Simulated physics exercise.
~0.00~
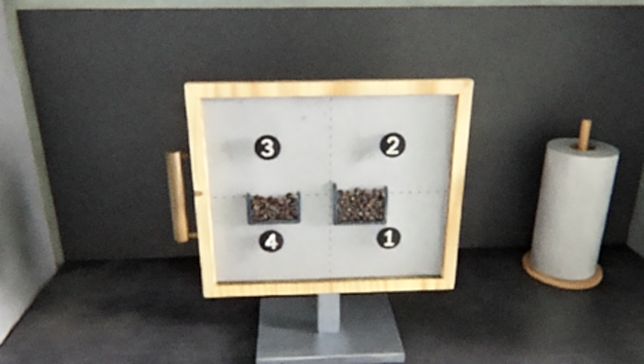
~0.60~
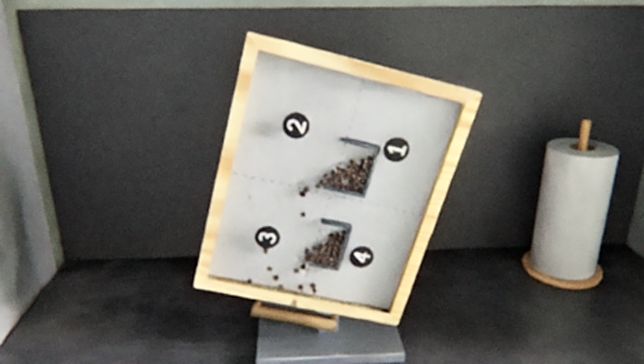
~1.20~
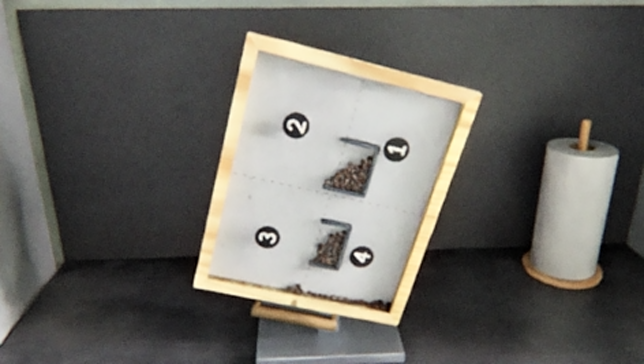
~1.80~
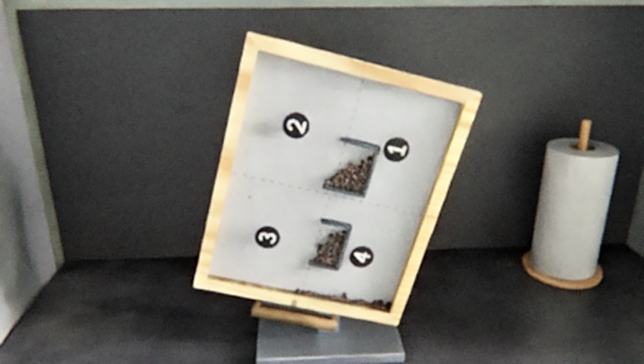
The clip opens on an upright, wood-framed shadow box on a grey stand, with dark beads filling two small open-topped trays inside and a roll of paper towels standing to the right. The box turns anticlockwise, most of the way to a quarter turn, and stops at a tilt. Beads spill from both tipped trays and drop toward the lower edge. The loose ones gather in a thin layer along the bottom of the frame. At the end the box stays tilted and still, with sloping heaps of beads remaining in both trays.
